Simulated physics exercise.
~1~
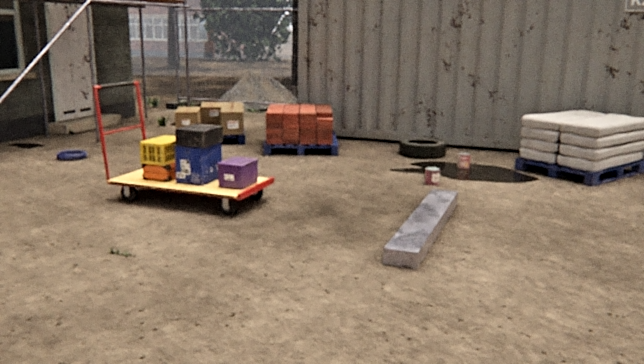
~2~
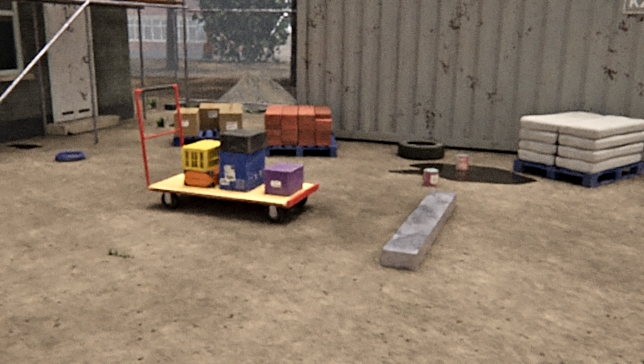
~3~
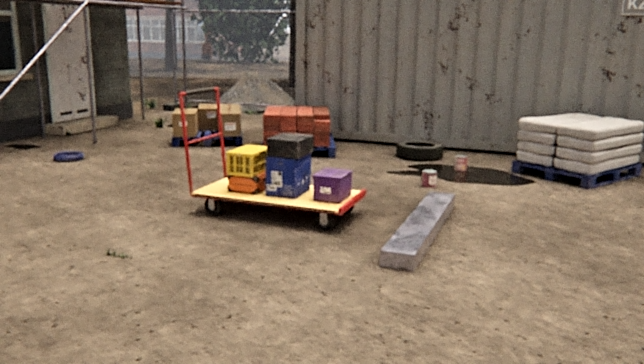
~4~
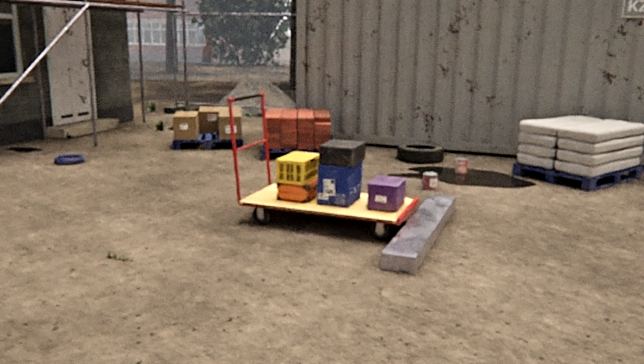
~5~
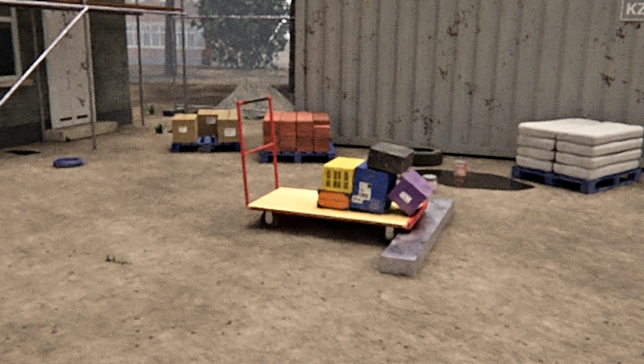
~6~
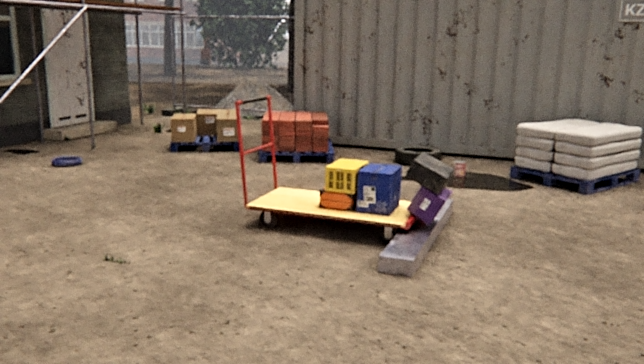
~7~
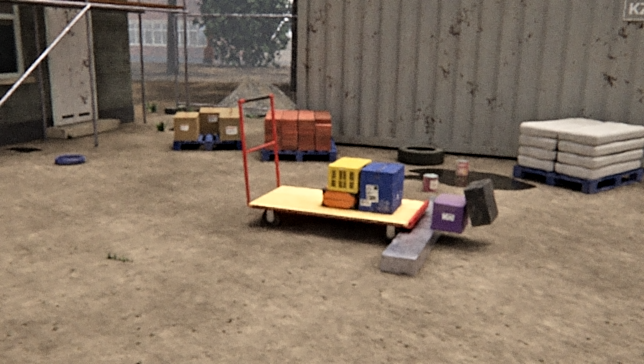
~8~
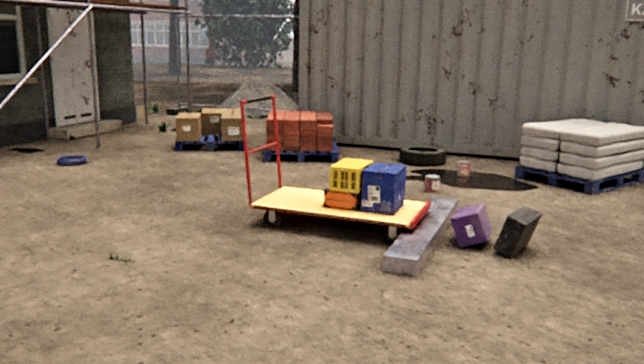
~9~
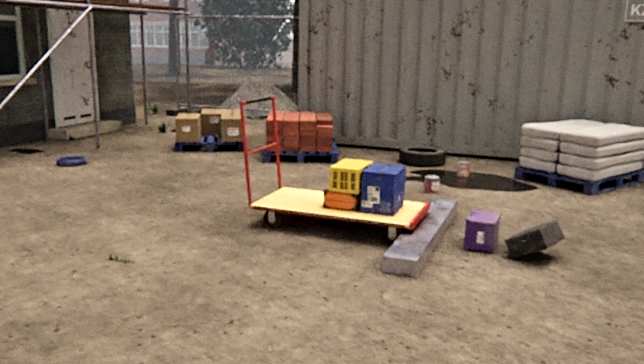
A flatbed trolley carrying crates and boxes rolls right across a dirt yard and stops abruptly at a low kerb. The load slides forward, and the purple tote and black toolbox tumble over the front onto the ground, while the yellow, orange and blue items stay aboard.
